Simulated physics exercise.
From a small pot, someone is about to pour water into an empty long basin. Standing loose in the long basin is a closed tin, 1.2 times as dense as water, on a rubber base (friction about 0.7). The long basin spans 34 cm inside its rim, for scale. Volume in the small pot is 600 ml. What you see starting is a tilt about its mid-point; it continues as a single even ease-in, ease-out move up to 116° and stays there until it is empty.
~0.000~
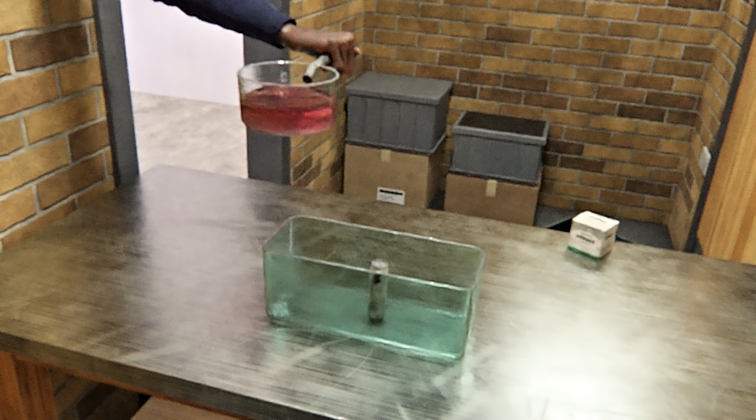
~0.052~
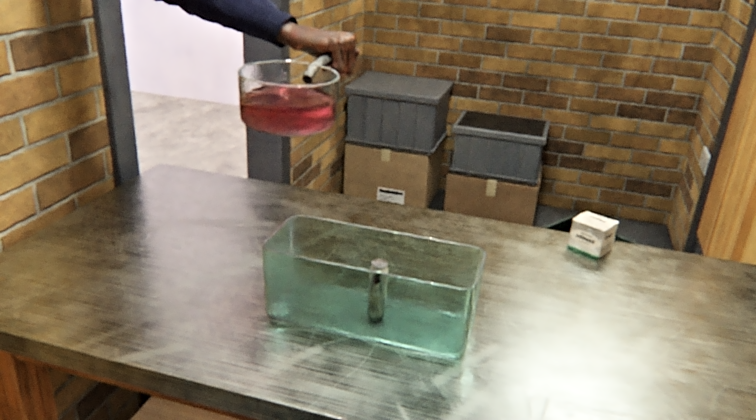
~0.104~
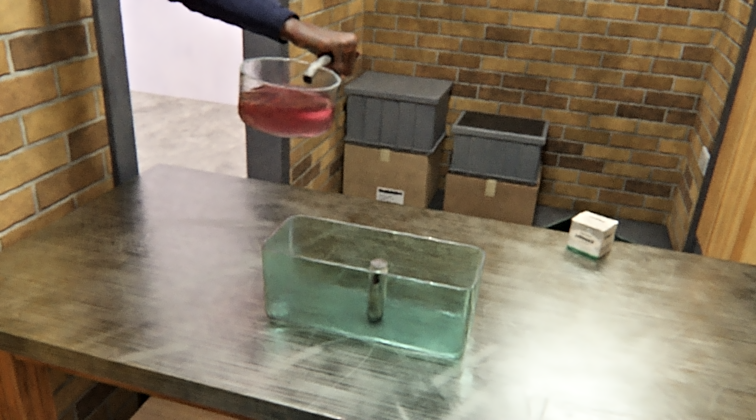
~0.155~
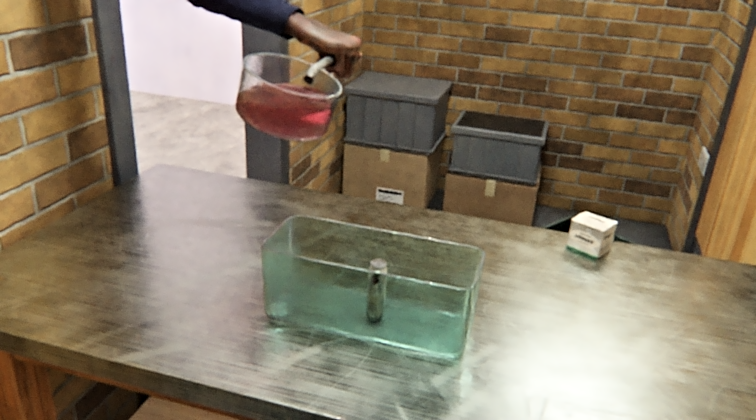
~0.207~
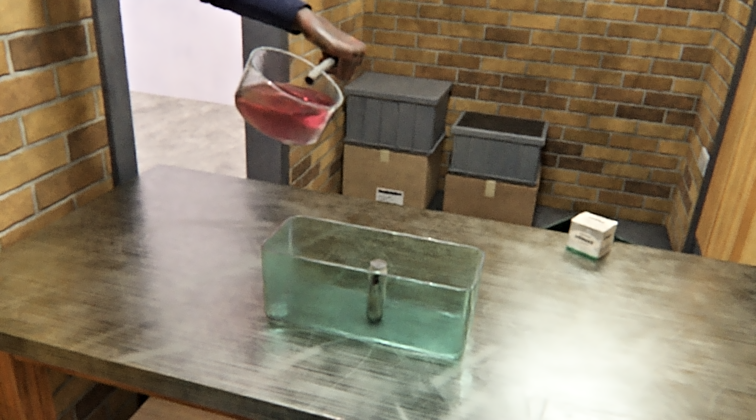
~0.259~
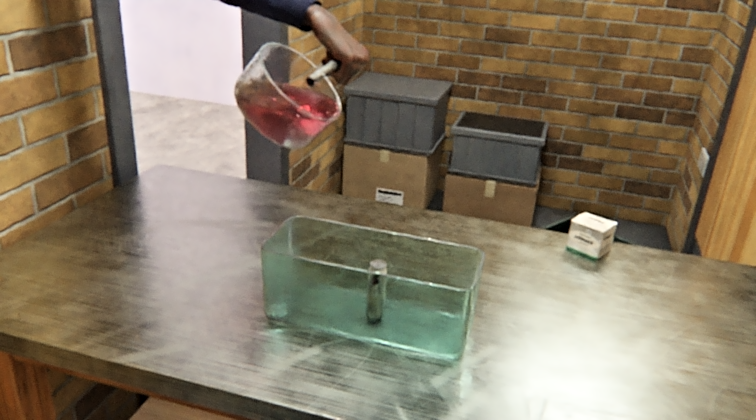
In a room with brown brick walls, a dark, worn tabletop is seen from slightly above by a still camera. A clear rectangular basin tinted green stands in the middle with a small upright metallic cylinder, a small white box sits at right, and grey bins rest on cardboard boxes behind. At upper left, a dark-sleeved hand holds a clear pot of red liquid by its handle and tilts it rightward, slowly, then faster, the liquid shifting inside.
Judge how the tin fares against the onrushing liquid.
Looks like it can't take it.
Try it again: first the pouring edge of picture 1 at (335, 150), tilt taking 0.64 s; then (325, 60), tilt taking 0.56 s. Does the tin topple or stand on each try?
Run one: It does not tip. Run two: It tumbles.
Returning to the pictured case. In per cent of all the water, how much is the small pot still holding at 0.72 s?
Close to 3 percent of the total.
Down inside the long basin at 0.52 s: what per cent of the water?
I'd estimate some 14 percent of the liquid.
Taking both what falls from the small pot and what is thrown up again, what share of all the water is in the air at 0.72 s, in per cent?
Estimate: Around 12 per cent.
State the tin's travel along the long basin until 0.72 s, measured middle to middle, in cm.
About 2 cm.
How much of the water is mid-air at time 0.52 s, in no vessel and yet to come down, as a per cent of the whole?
Some 66 % is the figure.
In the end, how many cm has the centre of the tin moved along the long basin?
Around 8.5 cm.
Then, 0.52 s in, the tilt is 107° and 20 per cent is still to pour; the tin stands where it began.
Then, 0.72 s in, the tilt is 116° and 3 per cent is still to pour; the tin leans 5°.
Then, 0.92 s in, the tilt is 116° and 0 per cent is still to pour; the tin leans 44°.
Then, 1.14 s in, the tilt is 116° and 0 per cent is still to pour; the tin lies on its side.
Finally, the tin lies on its side.
